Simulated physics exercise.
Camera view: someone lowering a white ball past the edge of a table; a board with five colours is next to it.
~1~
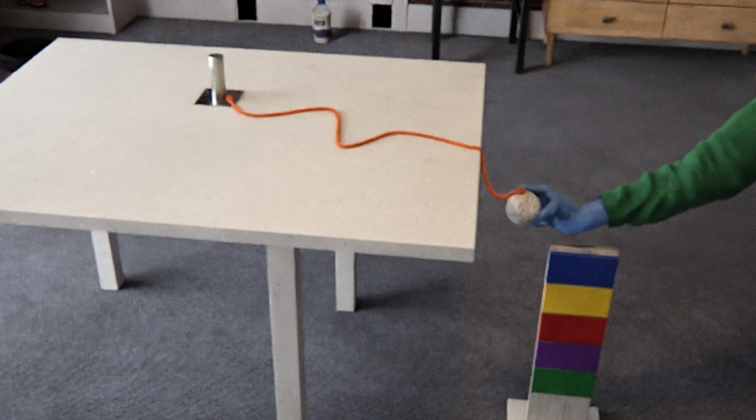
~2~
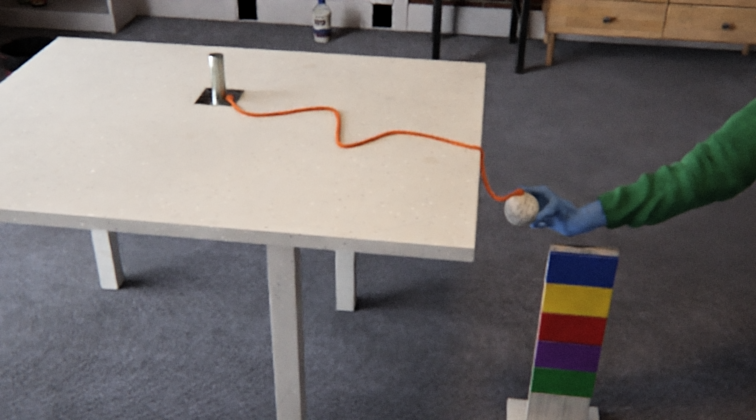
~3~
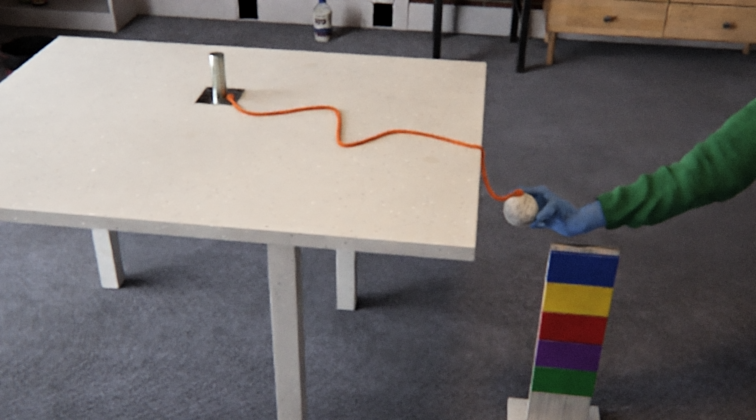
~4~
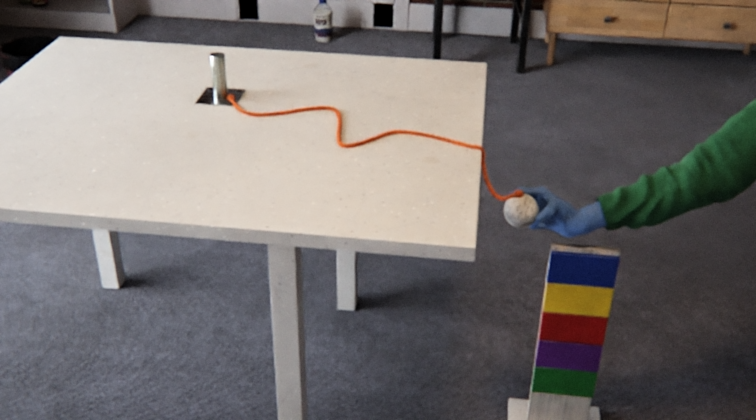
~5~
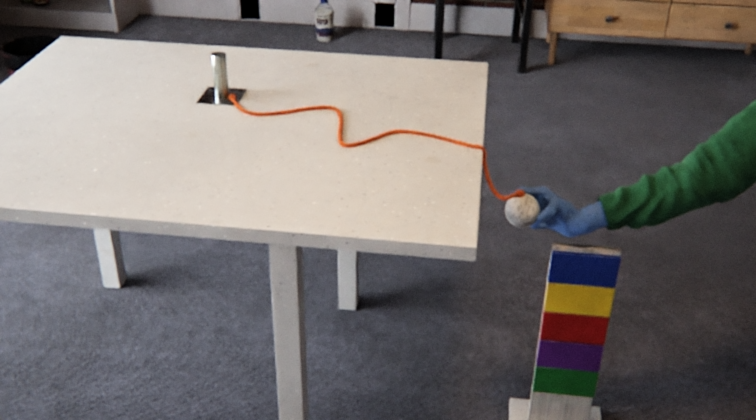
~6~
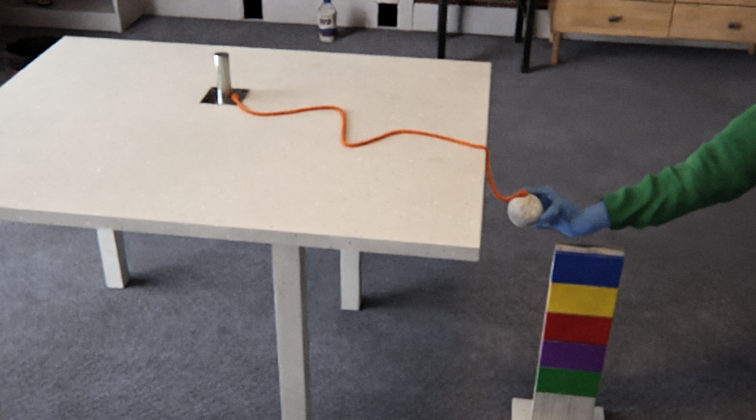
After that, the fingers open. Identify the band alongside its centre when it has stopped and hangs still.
Its centre is alongside the red band.
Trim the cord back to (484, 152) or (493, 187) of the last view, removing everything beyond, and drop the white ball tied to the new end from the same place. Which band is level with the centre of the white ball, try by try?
Taking them in turn, you'd get blue, then yellow.
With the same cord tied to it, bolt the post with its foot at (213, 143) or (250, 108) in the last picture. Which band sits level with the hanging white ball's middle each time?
For the first try, purple; for the second, purple.
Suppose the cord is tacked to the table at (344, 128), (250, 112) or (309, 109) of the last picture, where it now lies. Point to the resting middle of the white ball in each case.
Taking the tries in turn: (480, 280), (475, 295) and (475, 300).
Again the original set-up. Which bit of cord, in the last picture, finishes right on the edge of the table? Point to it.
Around (396, 132).
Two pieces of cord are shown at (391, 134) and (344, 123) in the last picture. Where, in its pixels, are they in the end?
(483, 147), then (385, 126).
A little later, ball near (471, 303); level with red.
Next, ball near (478, 310); level with red.
When it is over, ball near (473, 310); level with red. Its middle rests at the red band.
